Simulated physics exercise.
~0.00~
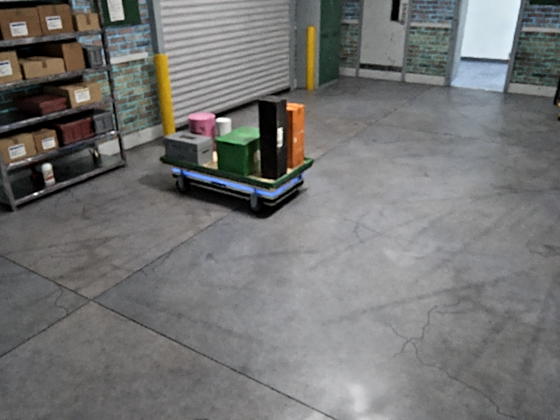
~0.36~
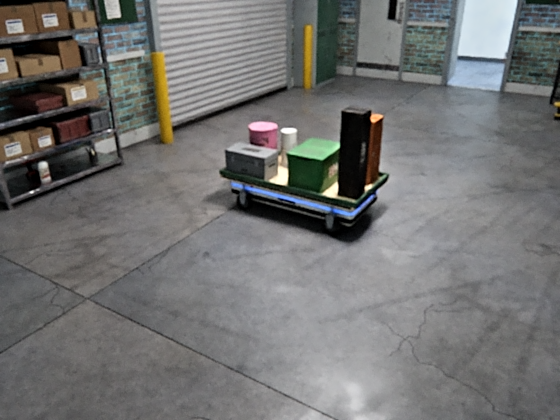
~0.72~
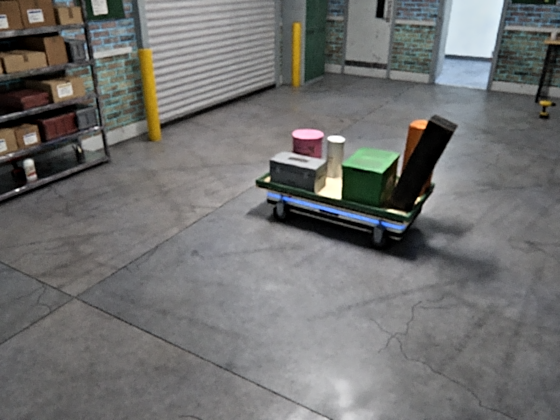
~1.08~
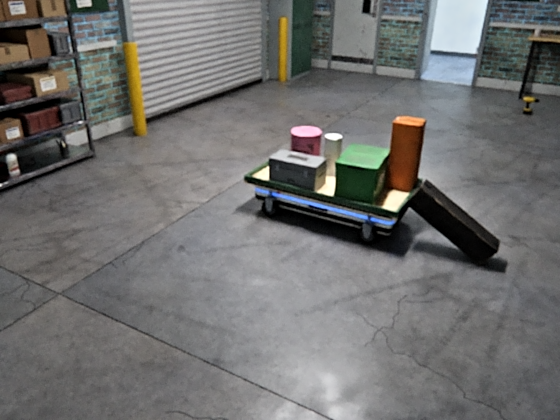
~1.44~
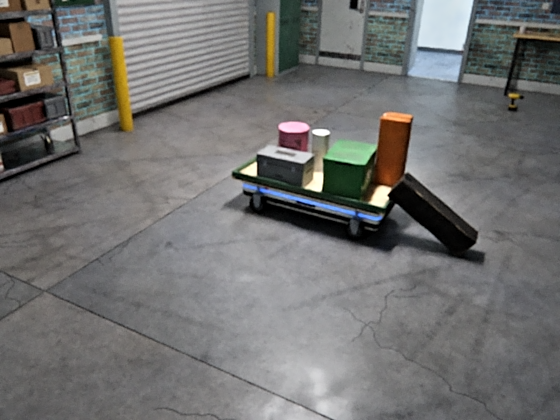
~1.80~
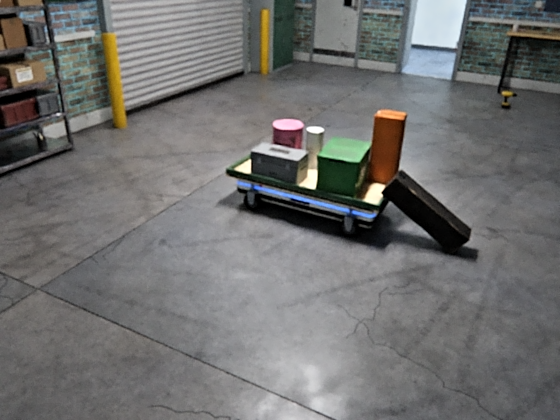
Warehouse floor with a loaded cart rolling right and stopping, its tall black box toppling off the end while other items stay aboard.
